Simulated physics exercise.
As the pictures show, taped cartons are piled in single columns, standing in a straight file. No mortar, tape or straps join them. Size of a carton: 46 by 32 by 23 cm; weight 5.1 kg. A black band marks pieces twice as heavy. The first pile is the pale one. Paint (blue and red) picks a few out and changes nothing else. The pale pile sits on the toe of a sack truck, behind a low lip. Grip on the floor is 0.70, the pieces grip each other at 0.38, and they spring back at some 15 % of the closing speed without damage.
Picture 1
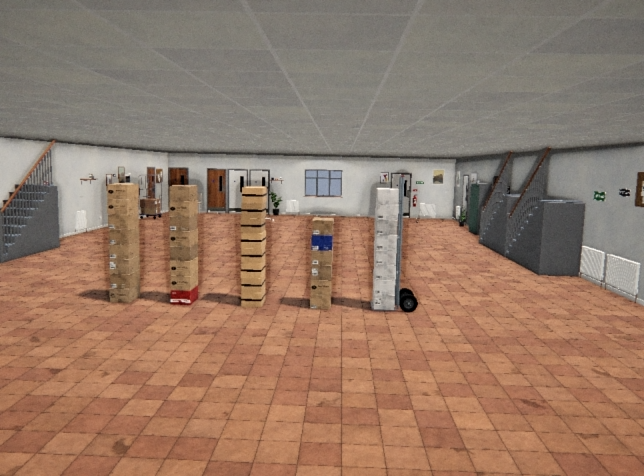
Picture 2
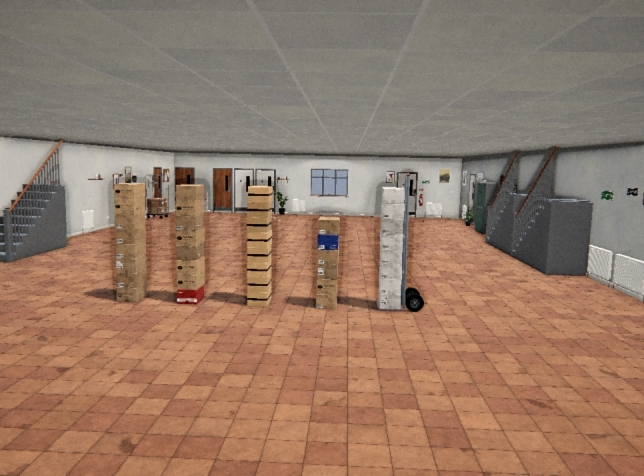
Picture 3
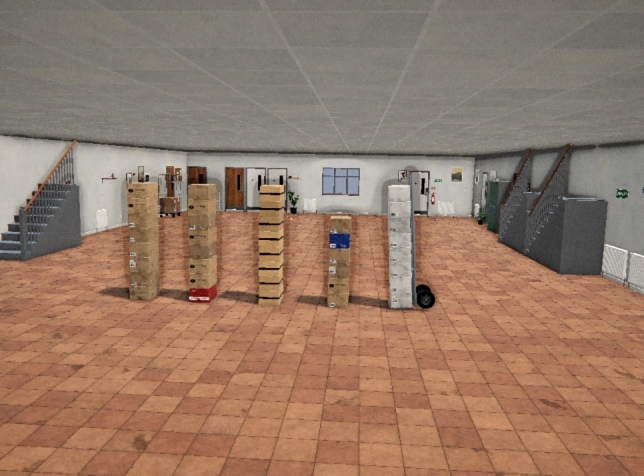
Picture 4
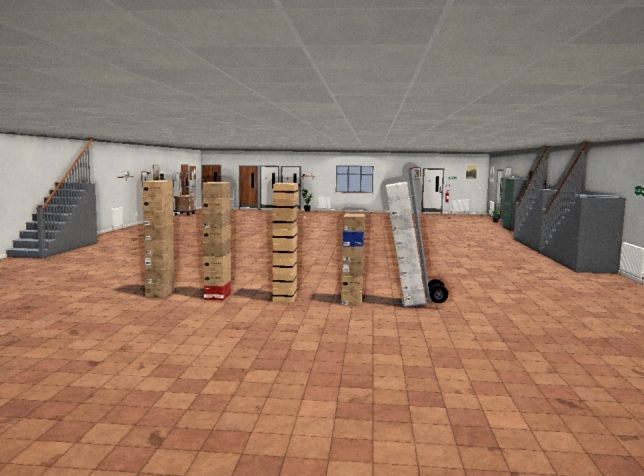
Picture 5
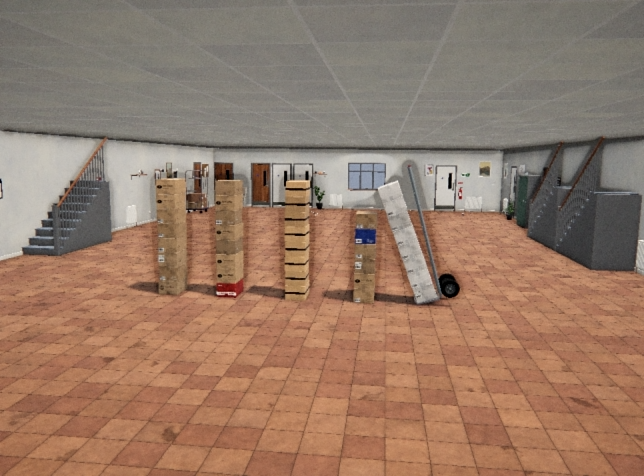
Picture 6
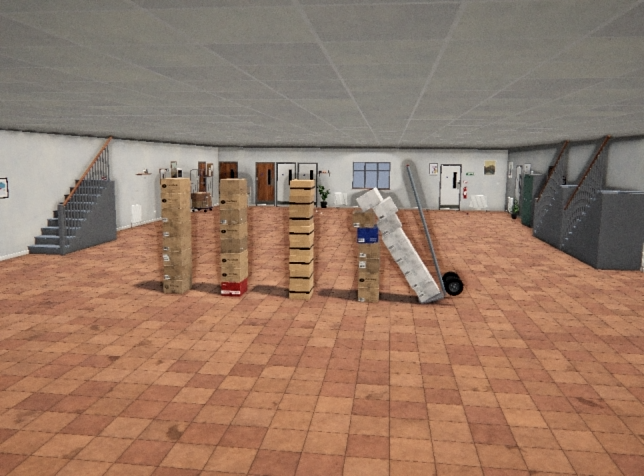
A pale stack of boxes on a sack truck leaned left as the truck tilted, until its upper part met the neighbouring column with the blue box, while the three columns farther left stood still.
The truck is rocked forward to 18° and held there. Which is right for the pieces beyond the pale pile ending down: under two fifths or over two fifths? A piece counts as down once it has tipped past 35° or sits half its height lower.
The part is upwards of two fifths.
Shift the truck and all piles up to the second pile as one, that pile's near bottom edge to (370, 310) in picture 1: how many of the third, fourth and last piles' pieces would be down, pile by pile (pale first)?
In that case third 0, fourth 0, last 0.
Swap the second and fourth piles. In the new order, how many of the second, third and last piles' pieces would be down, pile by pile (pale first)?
In that case second 7, third 8, last 8.
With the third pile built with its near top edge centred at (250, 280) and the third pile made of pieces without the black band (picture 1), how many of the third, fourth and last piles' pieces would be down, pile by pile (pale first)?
In that case third 0, fourth 0, last 0.
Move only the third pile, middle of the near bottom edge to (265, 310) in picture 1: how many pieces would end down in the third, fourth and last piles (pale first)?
Then third 8, fourth 7, last 7.
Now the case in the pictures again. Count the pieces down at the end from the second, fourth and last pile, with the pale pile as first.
By pile: Second 4, fourth 7, last 7.
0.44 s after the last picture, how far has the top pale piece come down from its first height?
About 40 cm.
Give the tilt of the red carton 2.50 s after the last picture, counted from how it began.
About 0°.
Then, 0.44 s on from the sixth picture, 8 of the pale pile down; 1 of the 30 other cartons down; blue carton tipped 31°, 8 cm lower.
Then, 1.80 s on from the sixth picture, 8 of the pale pile down; 7 of the 30 other cartons down; blue carton 70 cm lower.
Then, 2.50 s on from the sixth picture, 8 of the pale pile down; 18 of the 30 other cartons down; blue carton 70 cm lower; red carton displaced 27 mm.
Then, 3.30 s on from the sixth picture, 8 of the pale pile down; 25 of the 30 other cartons down; blue carton 70 cm lower; red carton displaced 27 mm.
Finally, 8 of the pale pile down; 25 of the 30 other cartons down; blue carton 70 cm lower; red carton displaced 28 mm. That is 83 per cent. Seen by the last camera, middles, blue carton near (318, 275), red carton near (233, 286).
